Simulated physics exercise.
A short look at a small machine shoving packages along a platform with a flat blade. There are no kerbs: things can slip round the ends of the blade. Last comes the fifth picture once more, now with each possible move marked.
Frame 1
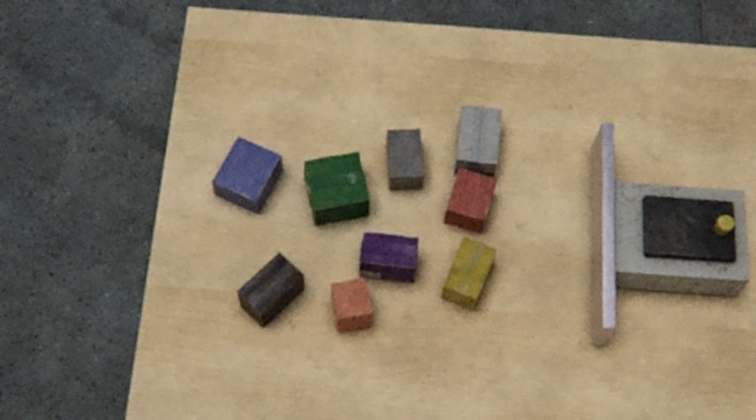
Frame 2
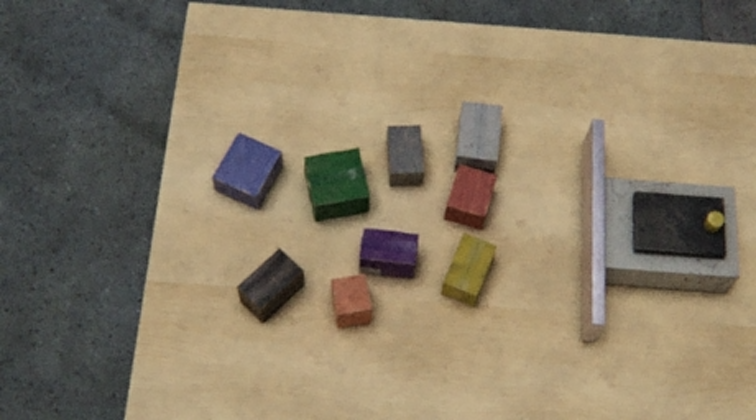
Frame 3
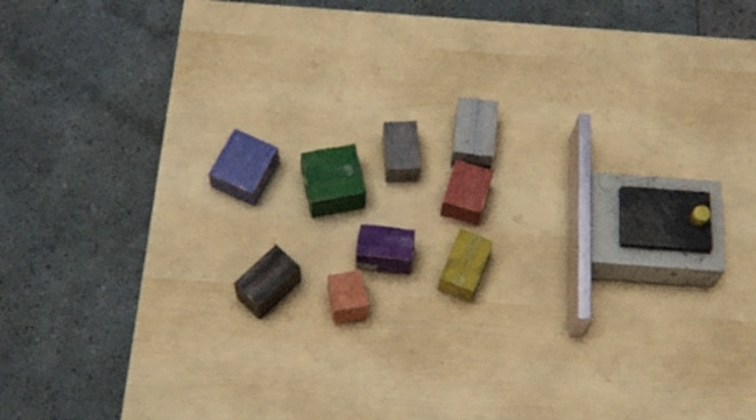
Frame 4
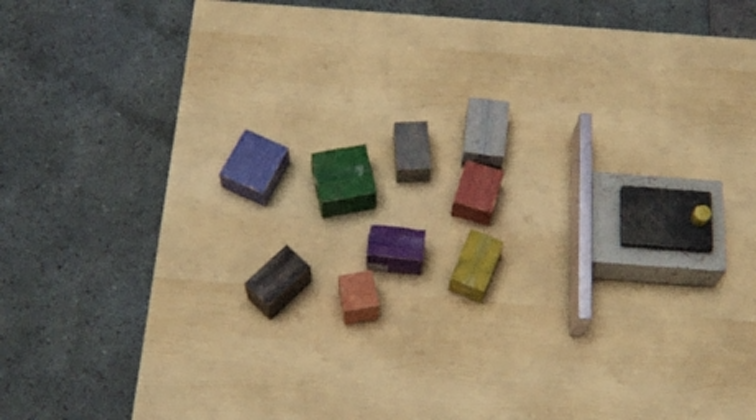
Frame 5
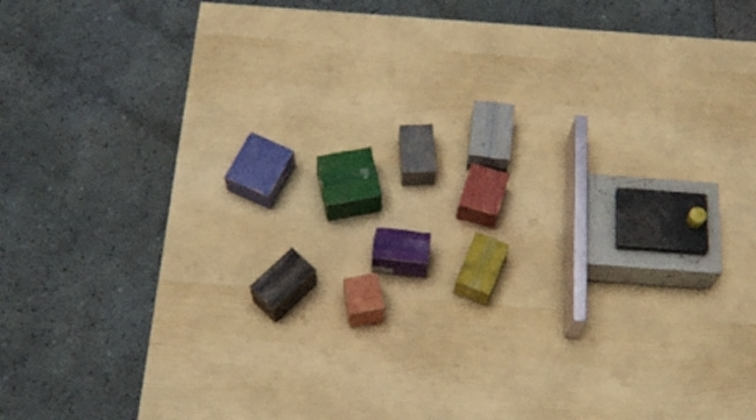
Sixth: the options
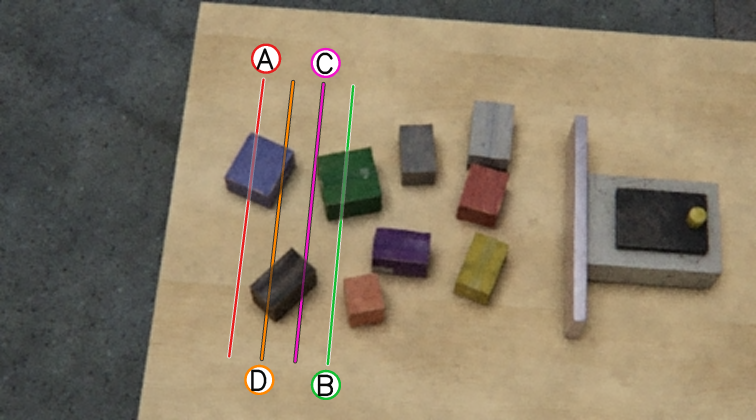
A small grey machine with a flat, upright blade crept left across a pale wooden platform toward a loose group of colourful boxes, which all stayed where they were, with a gap still left between.
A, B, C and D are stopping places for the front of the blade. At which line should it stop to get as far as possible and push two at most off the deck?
At A, and not beyond.
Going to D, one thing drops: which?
It is the blue crate.
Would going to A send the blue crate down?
Yes.
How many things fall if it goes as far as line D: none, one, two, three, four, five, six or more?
In all, one.
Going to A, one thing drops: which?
The blue crate goes over.
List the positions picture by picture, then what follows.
In the first picture, purple box (388, 258); white box (478, 142); grey crate (404, 160).
In the second picture, robot (672, 224); orange crate (351, 301).
In the third picture, robot (659, 218); blue crate (244, 168).
In the fourth picture, robot (659, 218); yellow box (476, 266).
In the fifth picture, robot (655, 220); purple box (401, 253); white box (491, 137); grey crate (417, 155).
On the marked copy, A at (247, 211); B at (341, 218); C at (310, 216); D at (278, 214).
Taking A. A third of the way, robot (535, 211); white box (436, 134); grey crate (398, 152).
Two thirds of the way, robot (417, 202); blue crate (221, 166); green box (261, 193).
When it is over, robot (323, 195); blue crate over the edge; green box (172, 187); one fallen.
As for the rest, B is within the limit but short; C is within the limit but short; D is within the limit but short.
